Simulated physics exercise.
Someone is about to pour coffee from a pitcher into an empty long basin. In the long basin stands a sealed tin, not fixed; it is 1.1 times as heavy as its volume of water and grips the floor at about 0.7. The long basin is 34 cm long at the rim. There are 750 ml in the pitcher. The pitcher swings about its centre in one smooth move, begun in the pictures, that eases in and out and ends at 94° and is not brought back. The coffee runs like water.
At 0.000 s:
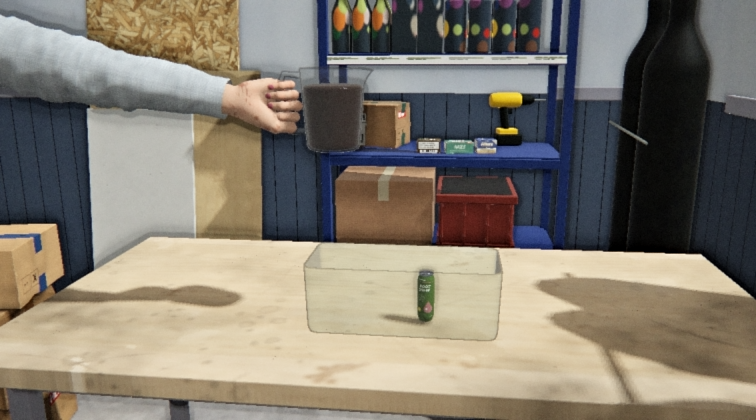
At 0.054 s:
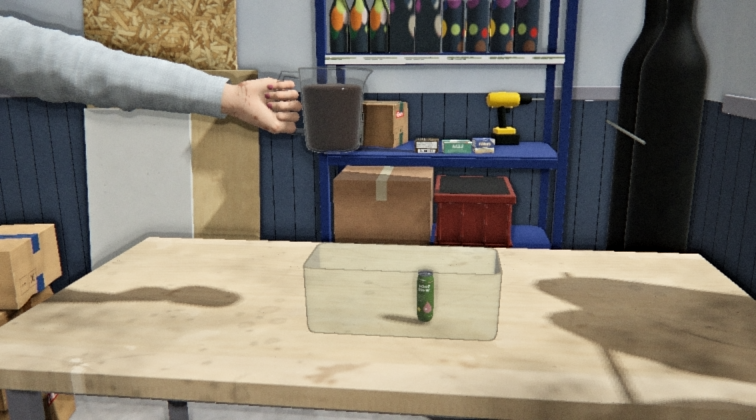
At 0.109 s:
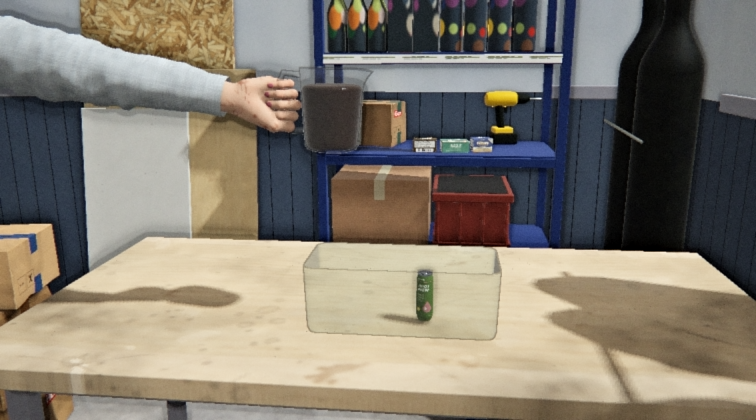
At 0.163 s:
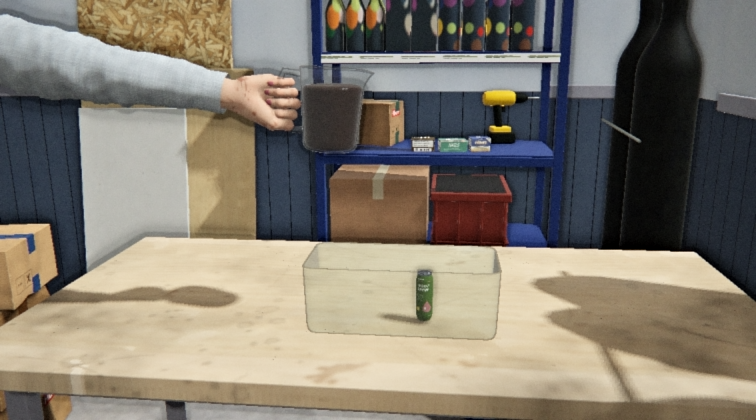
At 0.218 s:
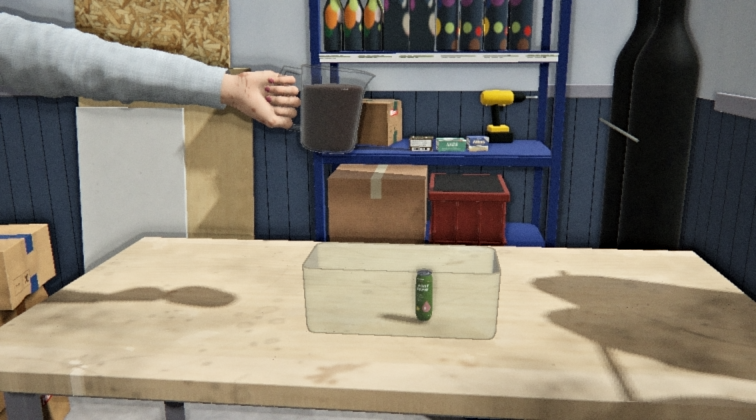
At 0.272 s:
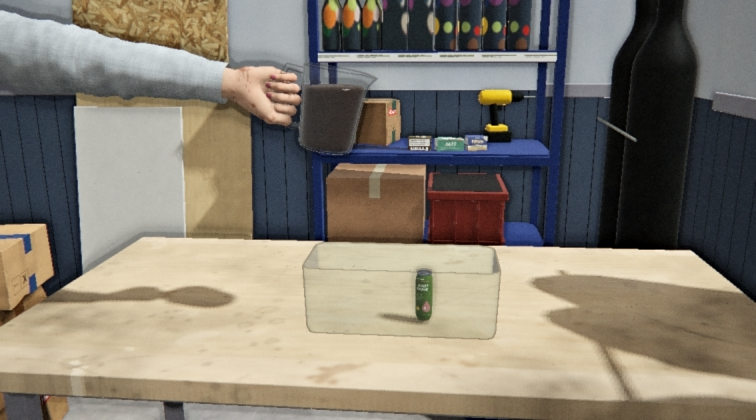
The clip opens on a hand at the left holding a clear pitcher of dark liquid above a wooden table, where a long, clear basin sits with a small green tin. The pitcher stays upright at first, then tilts slightly to the right, while the basin and tin remain still.
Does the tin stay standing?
It remains upright.
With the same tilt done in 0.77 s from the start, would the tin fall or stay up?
Then it remains upright.
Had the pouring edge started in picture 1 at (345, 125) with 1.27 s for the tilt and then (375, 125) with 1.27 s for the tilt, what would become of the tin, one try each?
First it stays up; then it goes over.
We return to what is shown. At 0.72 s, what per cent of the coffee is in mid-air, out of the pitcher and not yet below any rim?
Near 9 in a hundred.
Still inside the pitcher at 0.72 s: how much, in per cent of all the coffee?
Near 92 in a hundred.
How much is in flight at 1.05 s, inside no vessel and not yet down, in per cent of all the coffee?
About 28 per cent.
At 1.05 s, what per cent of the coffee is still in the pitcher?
About 48 per cent.
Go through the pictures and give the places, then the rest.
In the first picture, tilt 0°; pouring edge (374, 69); surface from (304, 86) to (363, 86); the long basin's rim runs from (312, 255) to (500, 262); the tin's top is at (426, 275).
In the second picture, tilt 0°; pouring edge (373, 70); surface from (304, 86) to (362, 86).
In the third picture, tilt 2°; pouring edge (374, 71); surface from (304, 86) to (362, 87).
In the fourth picture, tilt 4°; pouring edge (375, 72); surface from (304, 86) to (363, 87).
In the fifth picture, tilt 7°; pouring edge (376, 75); surface from (305, 87) to (364, 88).
In the sixth picture, tilt 10°; pouring edge (378, 78); surface from (306, 87) to (366, 88).
Then, 0.72 s in, the tilt is 57° and 91 per cent is still to pour; the tin stands where it began.
Then, 1.05 s in, the tilt is 87° and 48 per cent is still to pour; the tin stands where it began.
Then, 1.40 s in, the tilt is 94° and 10 per cent is still to pour; the tin stands where it began.
Then, 1.77 s in, the tilt is 94° and 1 per cent is still to pour; the tin stands where it began.
Finally, the tin stands where it began.
